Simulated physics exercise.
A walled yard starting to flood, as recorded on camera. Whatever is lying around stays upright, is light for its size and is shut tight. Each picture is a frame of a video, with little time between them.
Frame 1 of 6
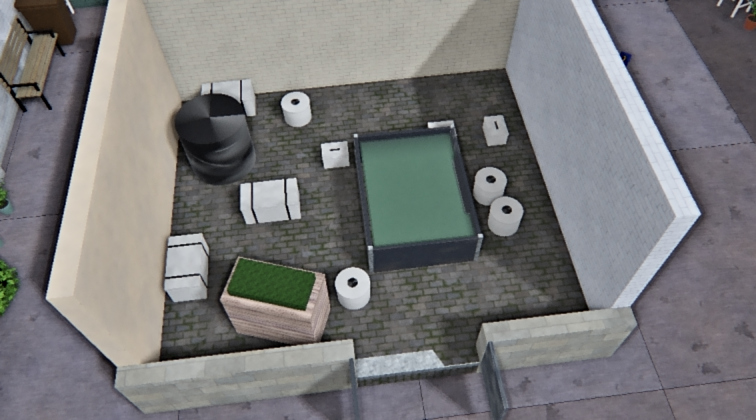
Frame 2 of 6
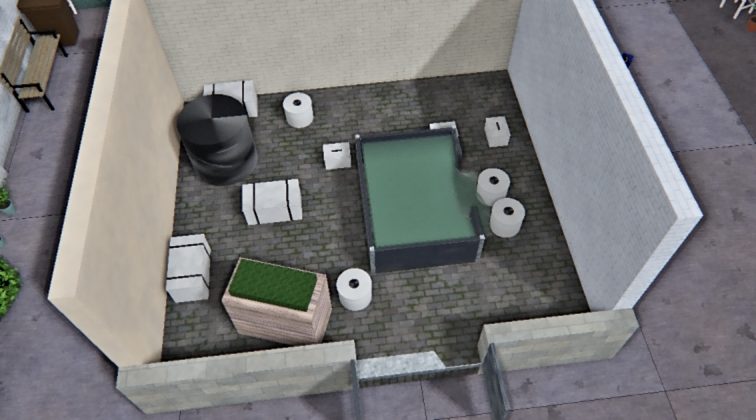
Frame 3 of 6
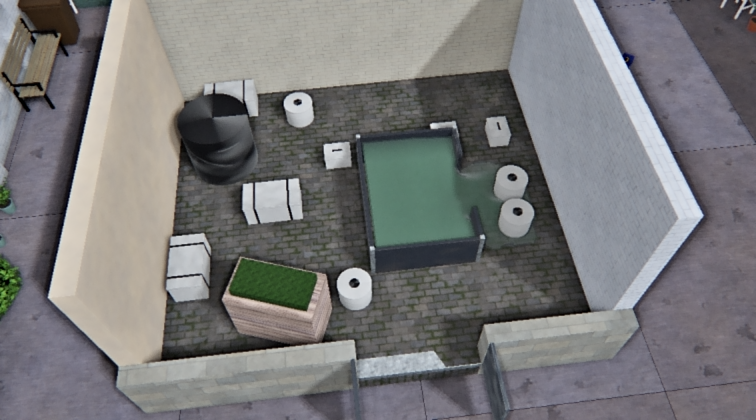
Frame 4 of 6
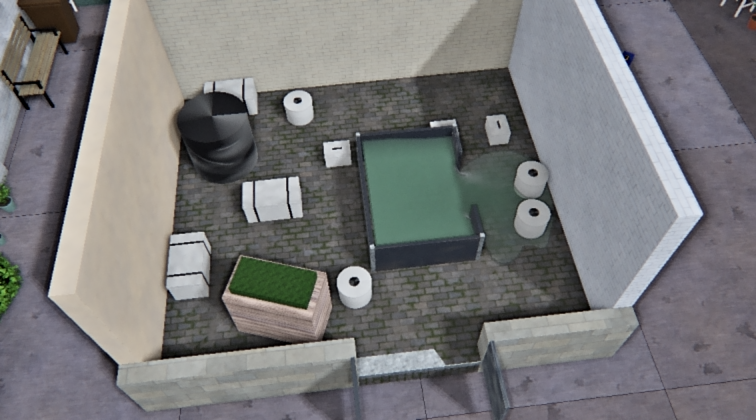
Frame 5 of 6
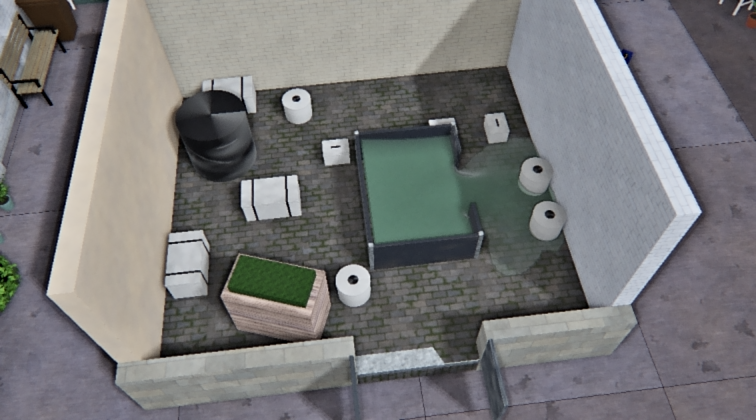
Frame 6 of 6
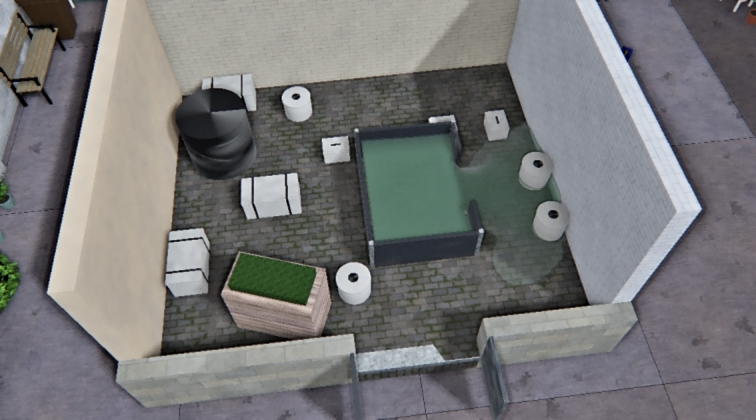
A green pool's right side opens, and water spills out, pushing two white tubs right.
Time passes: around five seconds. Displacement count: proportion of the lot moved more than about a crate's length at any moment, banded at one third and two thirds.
It stays in the middle third.
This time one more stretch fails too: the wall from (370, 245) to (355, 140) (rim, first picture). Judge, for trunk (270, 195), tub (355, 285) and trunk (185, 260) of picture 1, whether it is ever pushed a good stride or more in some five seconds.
First covers that distance, second stays short of it, third covers that distance.
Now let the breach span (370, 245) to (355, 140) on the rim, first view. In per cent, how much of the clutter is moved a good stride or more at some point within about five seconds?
I'd guess around 40 percent of them.
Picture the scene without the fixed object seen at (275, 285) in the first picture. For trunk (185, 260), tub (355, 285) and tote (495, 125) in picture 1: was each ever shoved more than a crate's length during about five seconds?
In sequence: Did not travel far, next did travel that far, finally did travel that far.
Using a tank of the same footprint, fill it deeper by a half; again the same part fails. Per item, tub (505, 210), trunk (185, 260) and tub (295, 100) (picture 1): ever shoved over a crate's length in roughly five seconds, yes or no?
In sequence: Went the distance, fell short and went the distance.
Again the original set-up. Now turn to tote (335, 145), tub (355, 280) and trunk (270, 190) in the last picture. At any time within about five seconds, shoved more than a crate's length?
In that order: No, that far or more, short of that.
A moment on, 2 of 10 are well off their spots; 2 afloat.
Next, 3 of 10 are well off their spots; 0 afloat.
Later, 3 of 10 are well off their spots; 1 afloat.
In the end, 5 of 10 are well off their spots, and 5 have been at some point; 1 afloat.
